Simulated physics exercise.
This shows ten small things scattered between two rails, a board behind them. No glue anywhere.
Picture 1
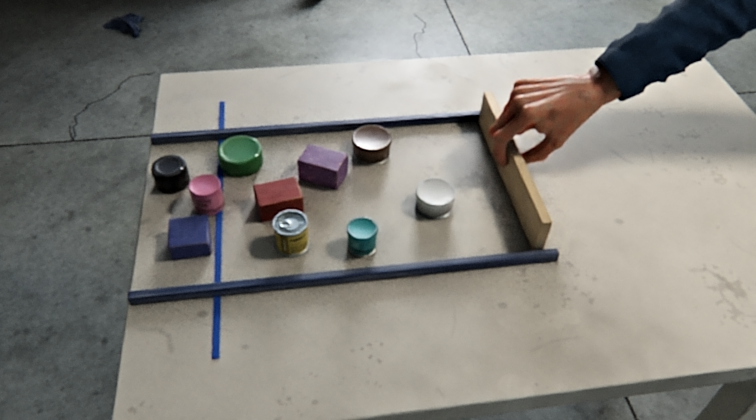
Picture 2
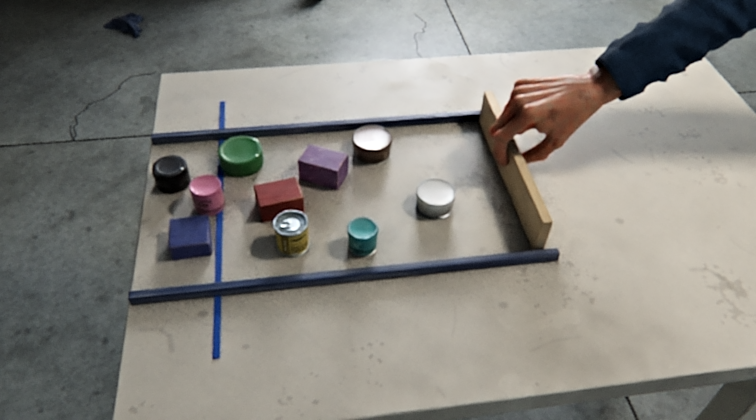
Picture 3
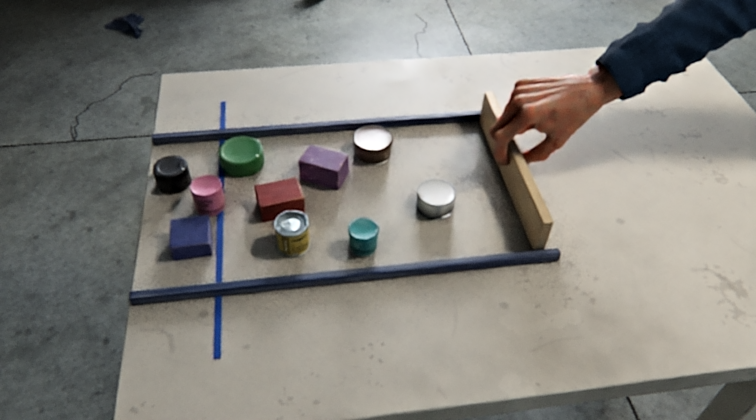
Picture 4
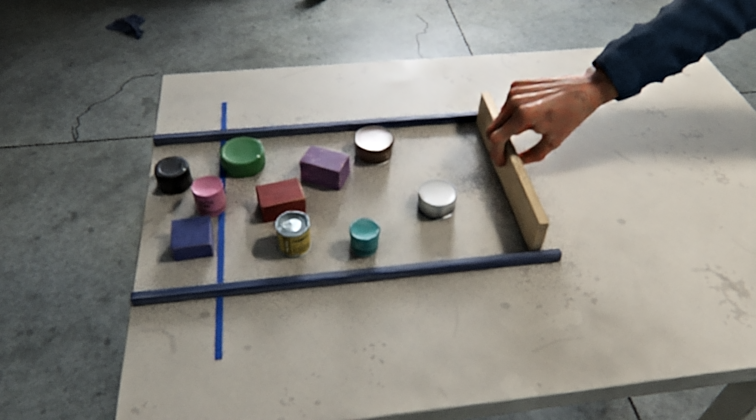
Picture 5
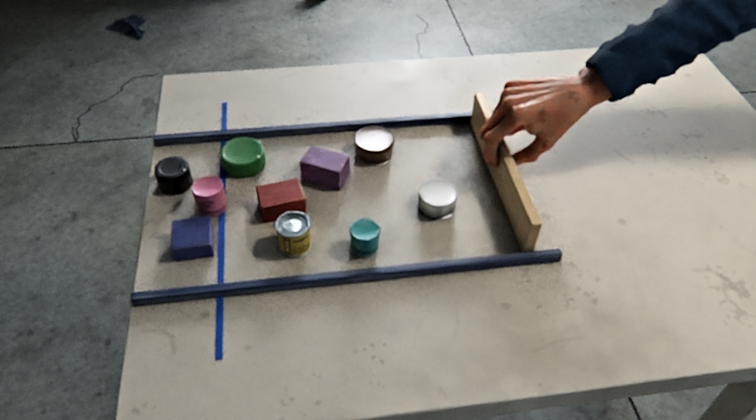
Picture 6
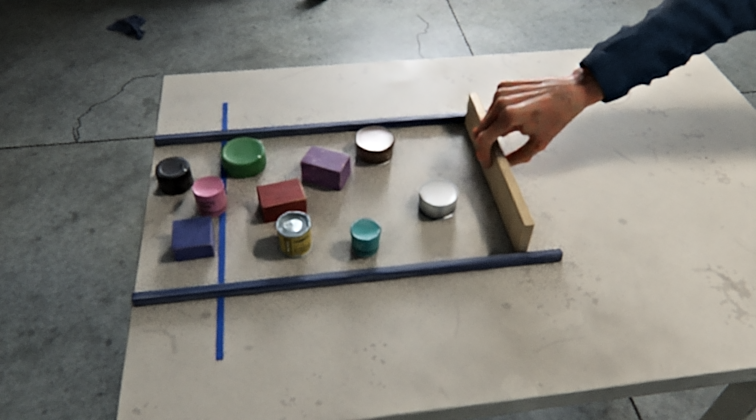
A hand in a dark blue sleeve grips a wooden board on a pale table above a concrete floor, seen from above at an angle. Between two dark rails sit black, green, pink and blue items near blue tape at left, with red, purple, yellow, teal, brown and white ones rightward. The hand holds nearly still, then slides the board slightly left, the items staying put as the view shifts barely.
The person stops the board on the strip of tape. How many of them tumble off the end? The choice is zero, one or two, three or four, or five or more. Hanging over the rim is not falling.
As it turns out, the number that fall off is one or two.
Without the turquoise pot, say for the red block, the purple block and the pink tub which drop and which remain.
The red block remains up, the purple block does not fall, the pink tub goes over.
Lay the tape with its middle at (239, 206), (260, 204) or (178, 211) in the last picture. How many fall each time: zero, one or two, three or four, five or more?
In that order: 1 or 2; none; 5 or more.
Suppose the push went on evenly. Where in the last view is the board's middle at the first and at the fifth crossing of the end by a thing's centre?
At (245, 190) for the first, at (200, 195) for the fifth.
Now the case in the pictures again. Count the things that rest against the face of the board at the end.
4 of them.
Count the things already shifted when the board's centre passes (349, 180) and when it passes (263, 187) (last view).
At the one place 4, at the other 10.
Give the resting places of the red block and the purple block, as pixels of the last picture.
The red block stops around (167, 211); the purple block around (199, 186).
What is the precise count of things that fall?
Exactly 2.
Early on, none off yet; black lid at rest near (174, 176); blue block at rest near (194, 238); pink tub at rest near (210, 197).
Finally, the number that fall off is one or two; lost, pink tub and black lid.
